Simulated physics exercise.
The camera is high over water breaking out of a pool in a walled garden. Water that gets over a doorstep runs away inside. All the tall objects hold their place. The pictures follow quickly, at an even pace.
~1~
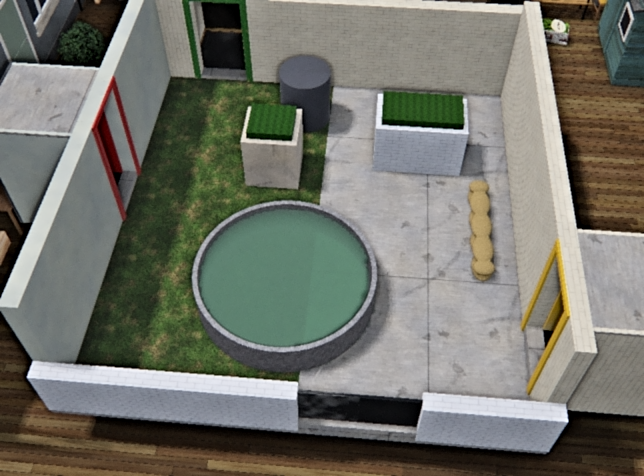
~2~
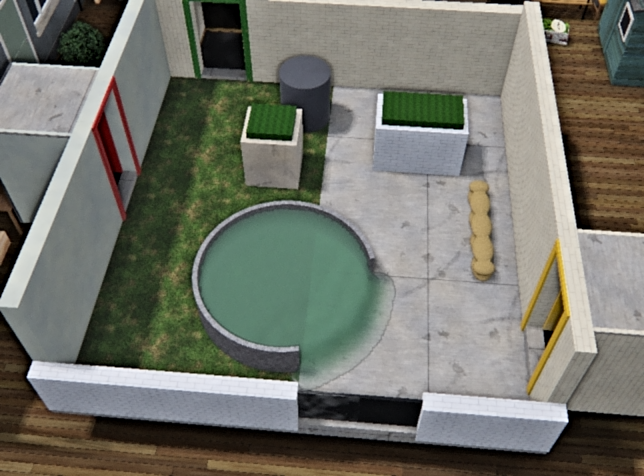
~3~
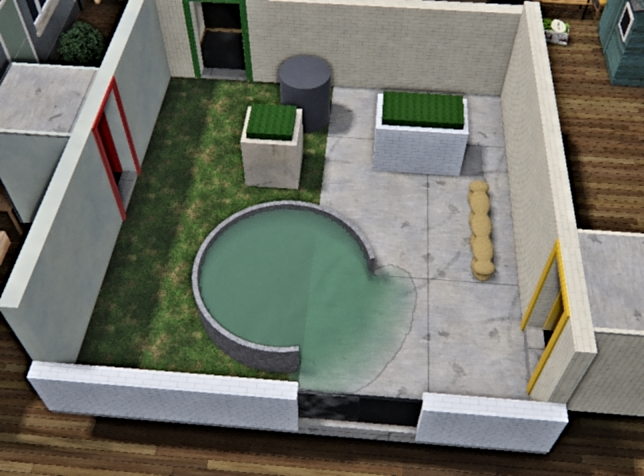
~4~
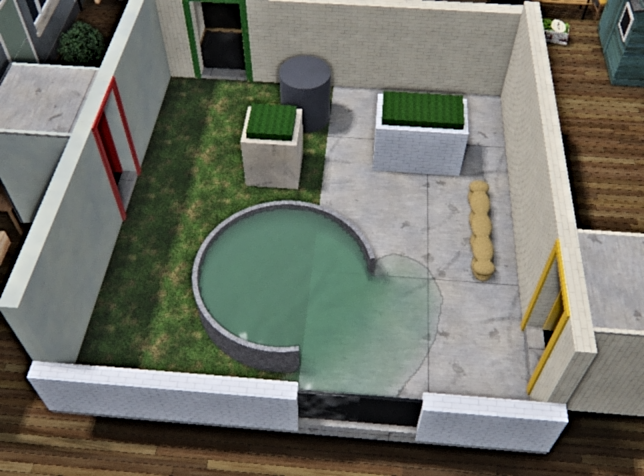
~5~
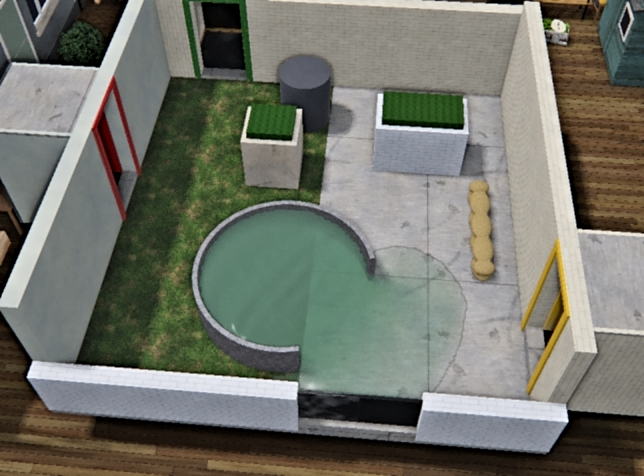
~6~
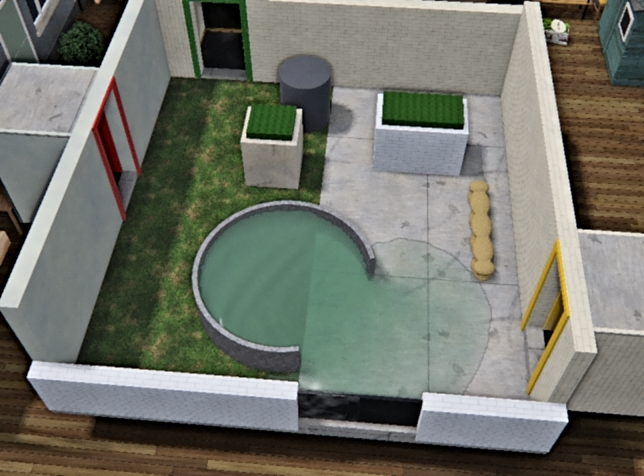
In a walled yard that is half grass and half pale paving, a round pool of green water stands full, then its lower right side opens and water spreads rightward across the paving in a widening, rounded sheet.
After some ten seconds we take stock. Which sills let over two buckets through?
One by one: The green door admits no more than that; the yellow door lets in a lot; the red door admits no more than that.
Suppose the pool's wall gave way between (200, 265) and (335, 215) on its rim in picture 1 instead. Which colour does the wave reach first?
I say the red one.
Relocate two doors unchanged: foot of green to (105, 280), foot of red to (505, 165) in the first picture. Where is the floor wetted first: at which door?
It is the door marked yellow.
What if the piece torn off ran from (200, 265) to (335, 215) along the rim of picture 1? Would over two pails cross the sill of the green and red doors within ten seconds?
Then: Green door passes that mark; red door goes over.
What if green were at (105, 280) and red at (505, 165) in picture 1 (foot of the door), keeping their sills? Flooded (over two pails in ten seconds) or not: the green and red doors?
My reading: Green door keeps below it, red door lets less in.
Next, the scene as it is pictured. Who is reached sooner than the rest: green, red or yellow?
It is the door marked yellow.
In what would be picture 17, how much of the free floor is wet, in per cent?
I make it 25 per cent.
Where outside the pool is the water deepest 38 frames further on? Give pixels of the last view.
Close to (498, 115).
A moment on, water covers 20 % of the floor; the green door not reached, the yellow door wet at the sill, nothing in, the red door not reached.
Next, water covers 25 % of the floor; the green door not reached, the yellow door over two buckets in, the red door not reached.
Then, water covers 35 % of the floor; the green door not reached, the yellow door far over two buckets in, the red door not reached.
Later, water covers 65 % of the floor; the green door not reached, the yellow door far over two buckets in, the red door not reached.
In the end, water covers 90 % of the floor; the green door wet at the sill, nothing in, the yellow door far over two buckets in, the red door not reached.
